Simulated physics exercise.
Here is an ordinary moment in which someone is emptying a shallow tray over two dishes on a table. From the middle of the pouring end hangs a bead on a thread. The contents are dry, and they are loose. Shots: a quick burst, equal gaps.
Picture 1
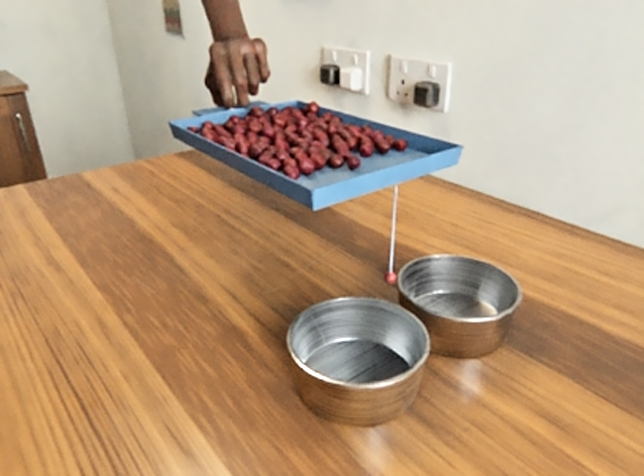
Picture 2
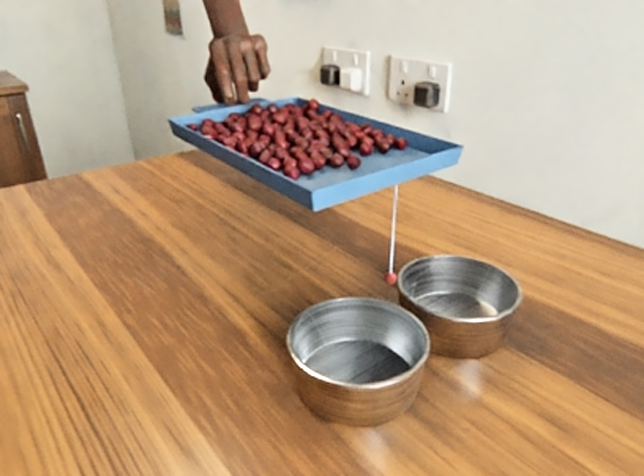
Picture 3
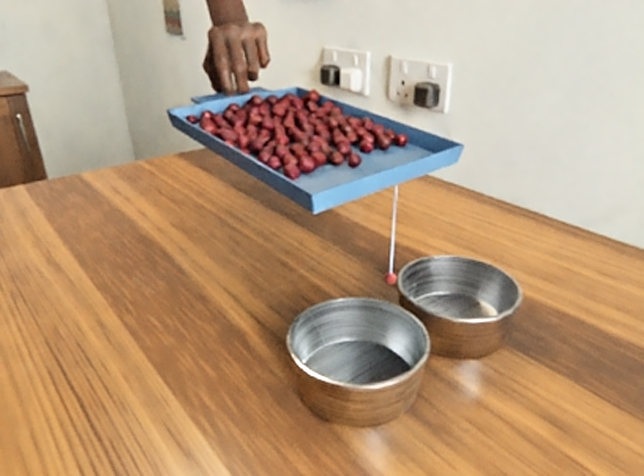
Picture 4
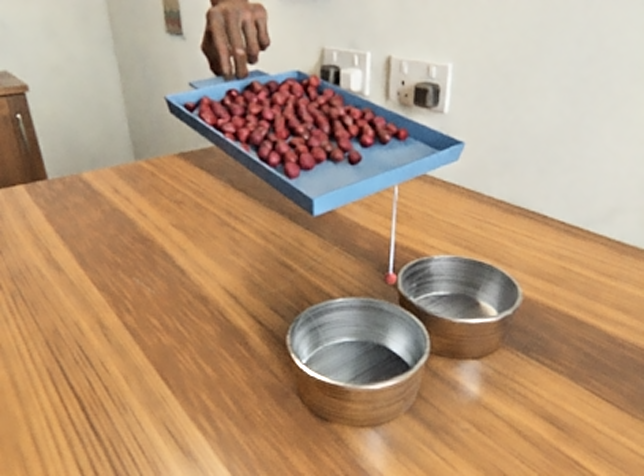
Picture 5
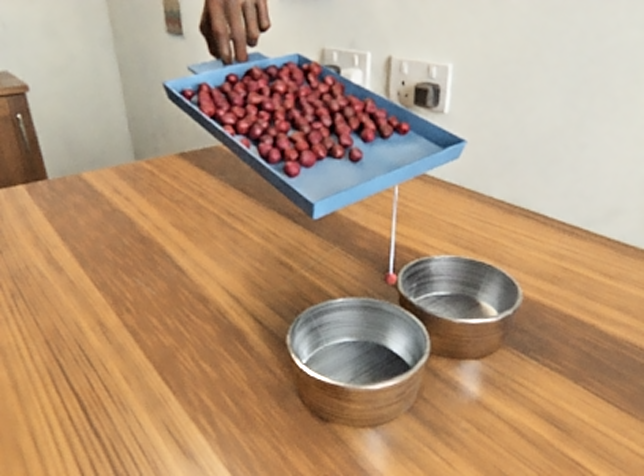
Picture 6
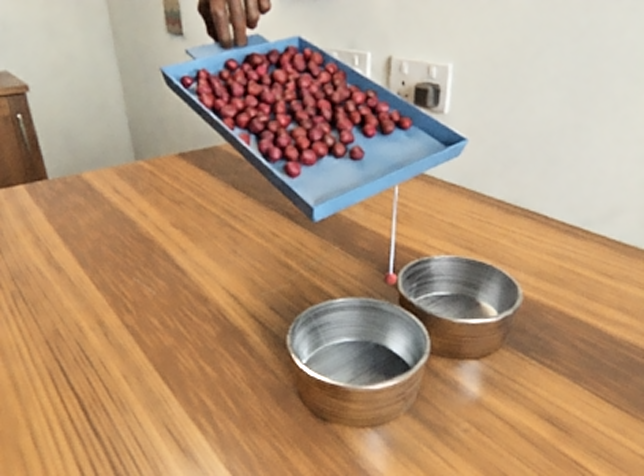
Above a wooden table, a hand raises the back of a blue tray of dried cherries.
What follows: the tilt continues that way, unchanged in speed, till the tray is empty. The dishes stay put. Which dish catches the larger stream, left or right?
The left one.
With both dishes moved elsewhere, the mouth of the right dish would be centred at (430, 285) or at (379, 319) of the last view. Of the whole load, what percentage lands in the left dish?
That makes 50 per cent, followed by 20 per cent.
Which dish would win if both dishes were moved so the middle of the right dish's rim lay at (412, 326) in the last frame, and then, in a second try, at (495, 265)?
Try 1: The right-side dish; try 2: The left-side dish.
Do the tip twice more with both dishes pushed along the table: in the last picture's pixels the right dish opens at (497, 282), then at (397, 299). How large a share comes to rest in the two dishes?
In order: 50 per cent and 50 per cent.
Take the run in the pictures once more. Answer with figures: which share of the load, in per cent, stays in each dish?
Left dish: 50; right dish: 0 percent.
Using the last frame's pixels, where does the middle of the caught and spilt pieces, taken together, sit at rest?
It settles centred around (373, 380).
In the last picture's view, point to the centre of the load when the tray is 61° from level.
Its middle sits at about pixel (333, 110).
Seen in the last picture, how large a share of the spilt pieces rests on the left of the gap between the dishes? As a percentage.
It comes out at roughly 40 percent.
Just after the last frame, tray tipped steeply; almost all on the tray; just a few in the left dish; just a few in the air.
A moment on, tray tipped right over; almost all on the tray; about a tenth in the left dish.
Further on, tray tipped past a quarter turn; roughly half in the left dish; just a few in the right dish; roughly a third outside both.
When it is over, tray tipped past a quarter turn; roughly half in the left dish; just a few in the right dish; roughly a third outside both.
